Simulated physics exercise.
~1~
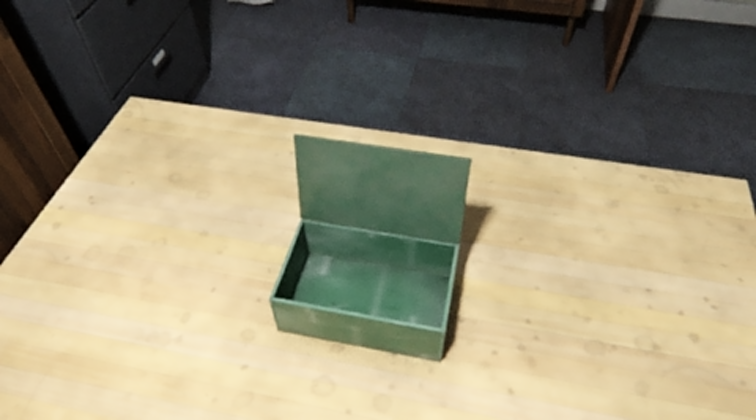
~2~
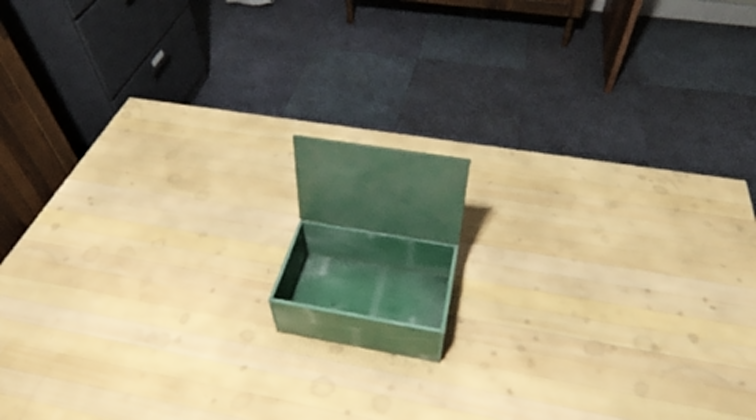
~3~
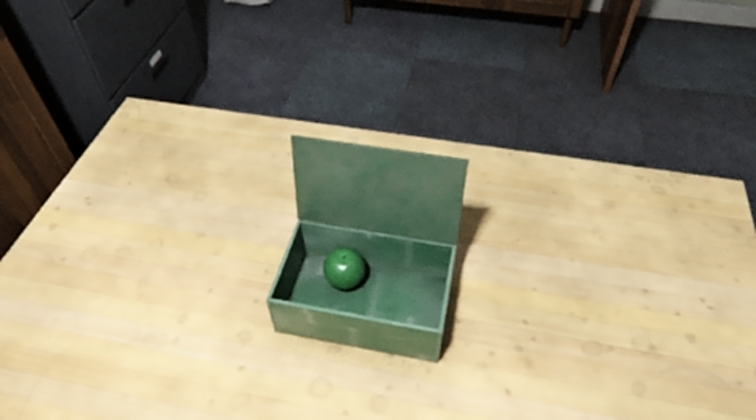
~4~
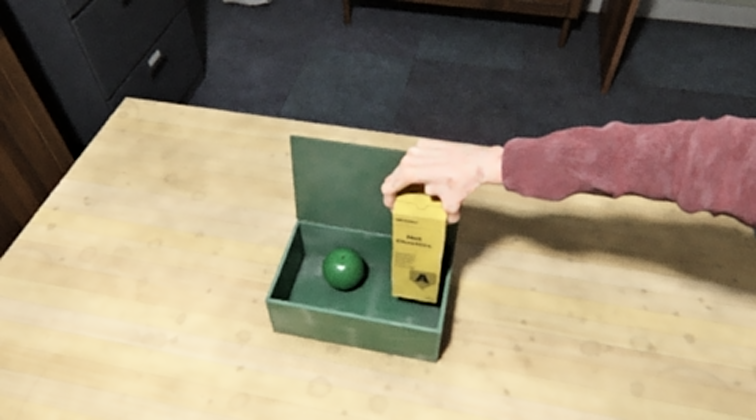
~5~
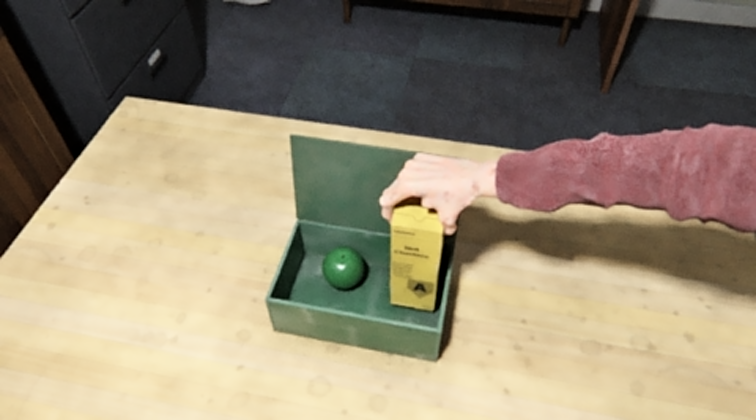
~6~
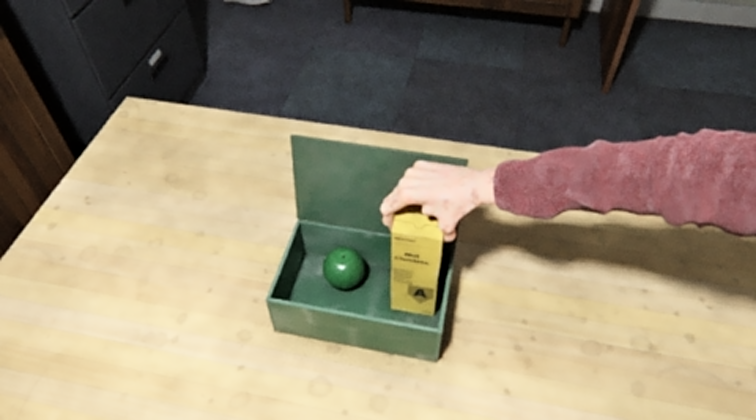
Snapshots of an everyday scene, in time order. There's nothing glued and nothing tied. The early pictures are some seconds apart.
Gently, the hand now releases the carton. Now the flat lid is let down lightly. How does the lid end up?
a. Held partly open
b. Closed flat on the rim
Option a: Held partly open.
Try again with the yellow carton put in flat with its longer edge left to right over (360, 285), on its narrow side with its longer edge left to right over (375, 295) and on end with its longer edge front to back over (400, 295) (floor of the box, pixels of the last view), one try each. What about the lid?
Lid down; lid down; lid left open.
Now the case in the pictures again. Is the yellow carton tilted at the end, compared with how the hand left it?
Well, the yellow carton ends up skewed.
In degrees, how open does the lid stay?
Some 25°.
Then, 1.60 s later than the last frame, lid 68° above the rim; yellow carton tilted by 7° near (416, 267).
Then, 2.10 s later than the last frame, lid 38° above the rim; yellow carton tilted by 41° near (410, 302).
When it is over, lid 25° above the rim; lying over in the box, yellow carton; green apple as before. End places, in pixels of the last picture, yellow carton near (412, 294).
